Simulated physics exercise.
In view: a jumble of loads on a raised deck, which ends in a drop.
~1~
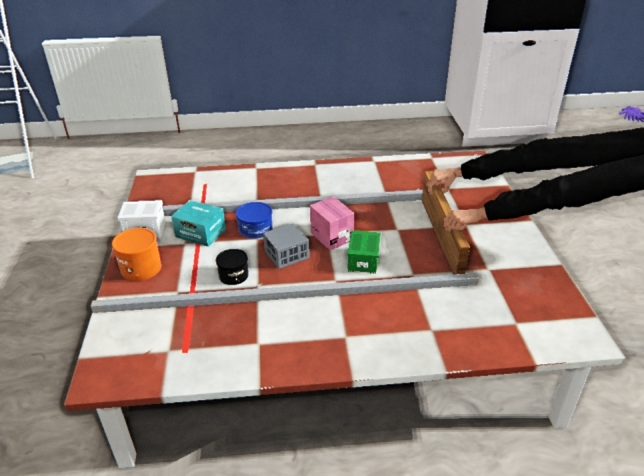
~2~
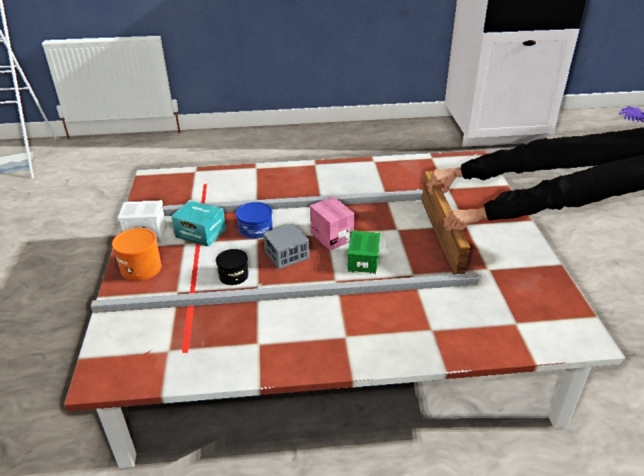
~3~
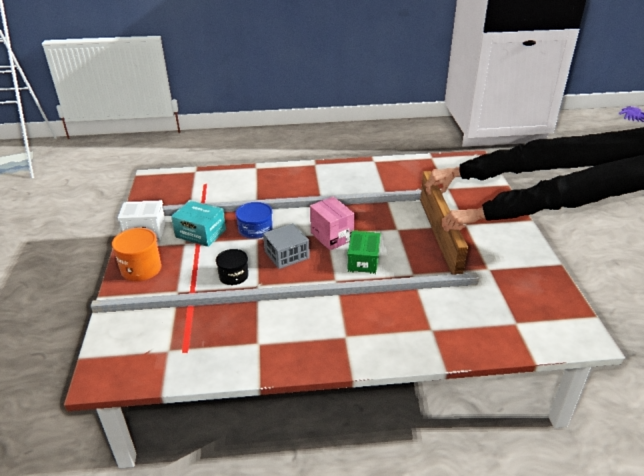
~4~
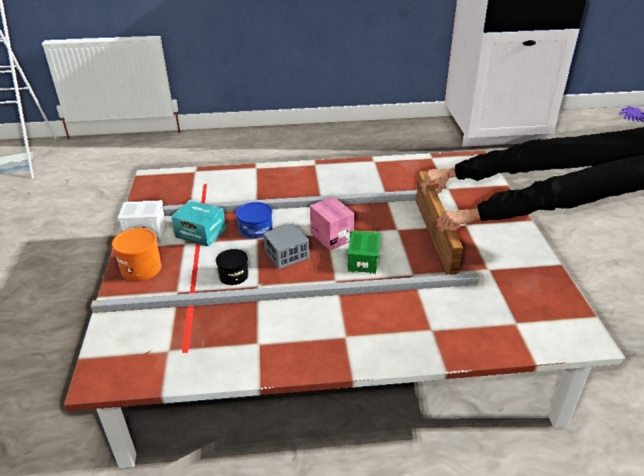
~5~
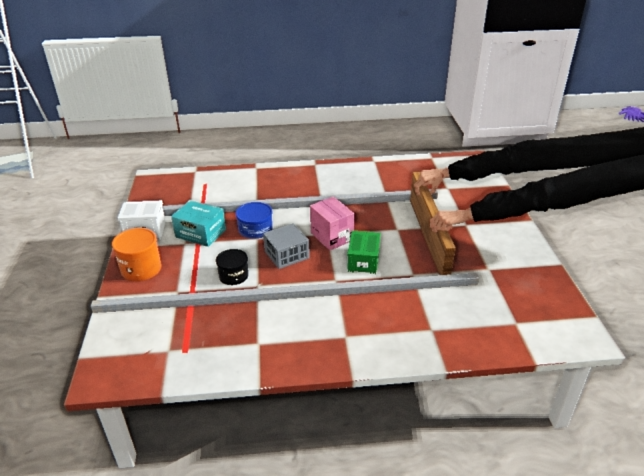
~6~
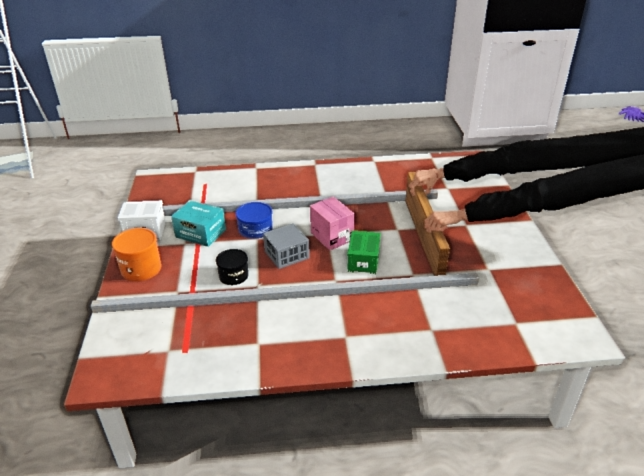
On a red and white checked table, two hands slid a wooden plank slightly left between two rails, while the colourful boxes and pails in front of it stayed where they were.
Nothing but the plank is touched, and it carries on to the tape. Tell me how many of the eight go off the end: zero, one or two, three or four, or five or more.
The tally of those that come down is below three but not nil.
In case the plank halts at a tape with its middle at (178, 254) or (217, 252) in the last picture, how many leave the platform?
Counts per try: 3 and 1.
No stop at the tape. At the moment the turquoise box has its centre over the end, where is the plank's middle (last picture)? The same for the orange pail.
The middle is at (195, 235) when it's the turquoise box, and at (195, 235) when it's the orange pail.
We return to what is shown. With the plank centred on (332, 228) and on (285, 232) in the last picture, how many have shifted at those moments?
Up to then 3, and up to the other point 5.
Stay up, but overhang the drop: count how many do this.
I count 2 overhanging.
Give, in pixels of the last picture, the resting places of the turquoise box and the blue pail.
Turquoise box at about (113, 231), blue pail at about (152, 224).
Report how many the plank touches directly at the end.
It adds up to 2.
Early on, none off yet; white tote at rest near (143, 221); orange pail at rest near (138, 255); turquoise box at rest near (199, 223).
Finally, the number that fall off is one or two; lost, white tote.
